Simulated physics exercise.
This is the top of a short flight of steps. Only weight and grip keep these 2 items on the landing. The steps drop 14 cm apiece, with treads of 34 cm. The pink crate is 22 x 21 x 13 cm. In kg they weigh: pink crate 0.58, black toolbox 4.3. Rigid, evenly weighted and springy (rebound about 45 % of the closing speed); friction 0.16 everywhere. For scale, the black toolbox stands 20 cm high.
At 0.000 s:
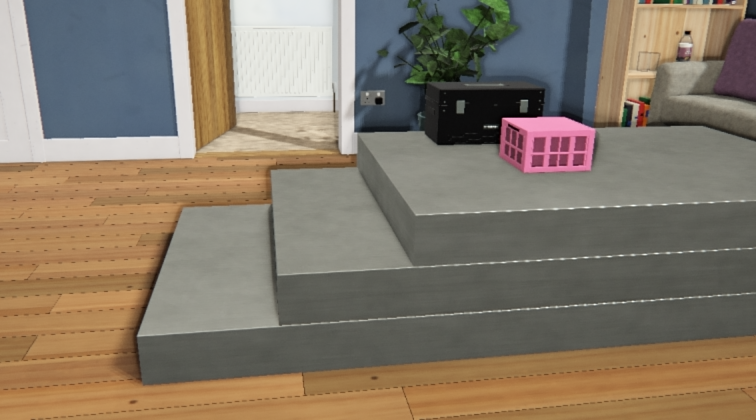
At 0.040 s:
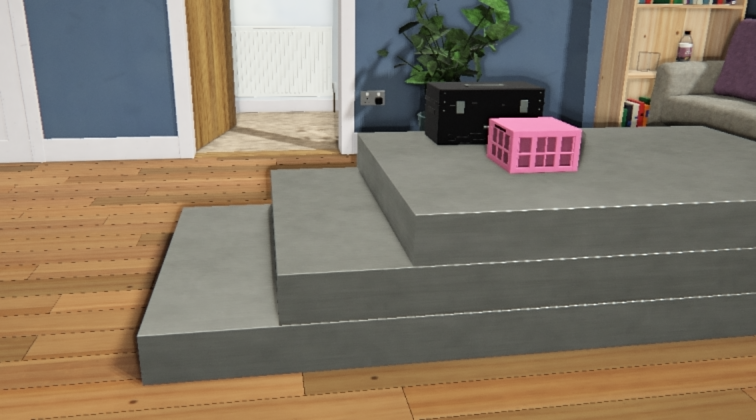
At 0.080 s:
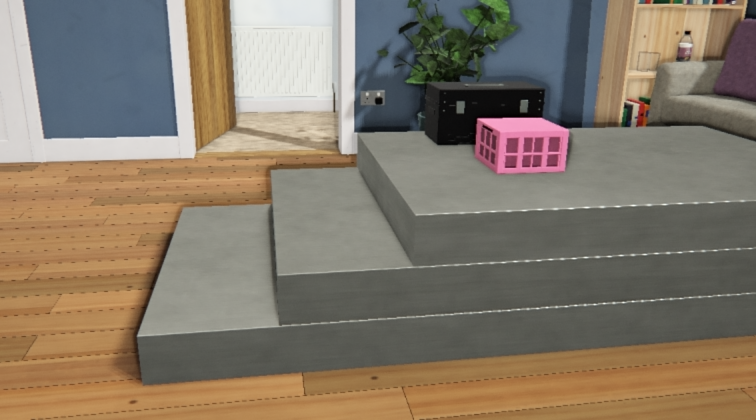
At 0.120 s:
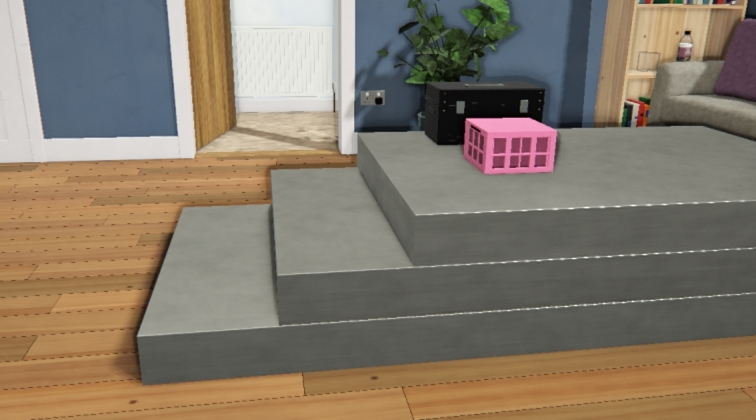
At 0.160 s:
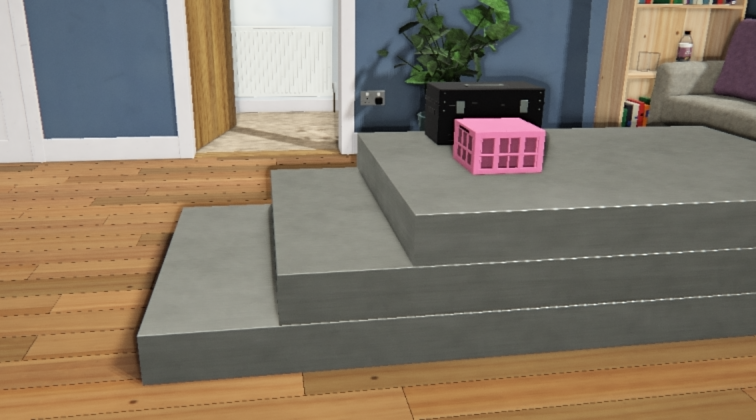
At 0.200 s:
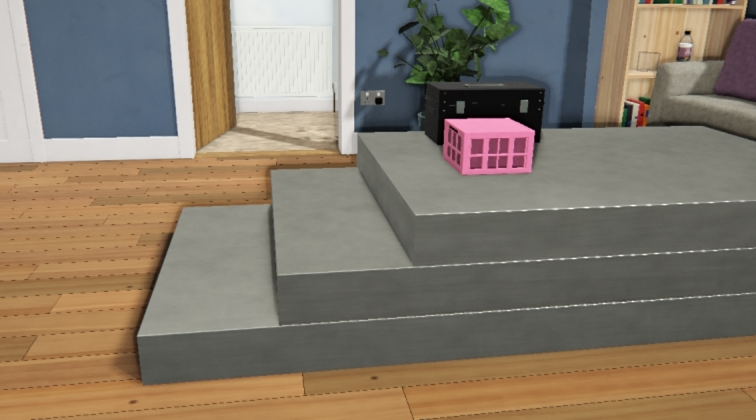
In a room with blue walls and a wooden floor, a pink crate slid slowly left along the top of some wide grey steps, passing in front of a black toolbox that stayed still.
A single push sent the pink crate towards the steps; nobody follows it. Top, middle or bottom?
It ends on the landing.
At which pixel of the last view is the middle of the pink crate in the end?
Near (419, 147).
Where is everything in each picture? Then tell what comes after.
In the first picture, 53 cm to the first step; pink crate (545, 144); black toolbox (483, 112).
In the second picture, 49 cm to the first step; pink crate (532, 144); black toolbox (483, 112).
In the third picture, 44 cm to the first step; pink crate (520, 144); black toolbox (483, 112).
In the fourth picture, 40 cm to the first step; pink crate (508, 145); black toolbox (483, 112).
In the fifth picture, 37 cm to the first step; pink crate (497, 145); black toolbox (483, 112).
In the sixth picture, 33 cm to the first step; pink crate (487, 145); black toolbox (483, 112).
By 0.30 s, 26 cm to the first step; pink crate near (464, 146).
By 0.40 s, 20 cm to the first step; pink crate near (446, 146).
By 0.50 s, 16 cm to the first step; pink crate near (432, 146).
By 0.60 s, 13 cm to the first step; pink crate near (424, 147).
When it is over (1.1 s), 12 cm to the first step; black toolbox within 12 cm of the start. End places, in pixels of the last picture, pink crate near (420, 147).
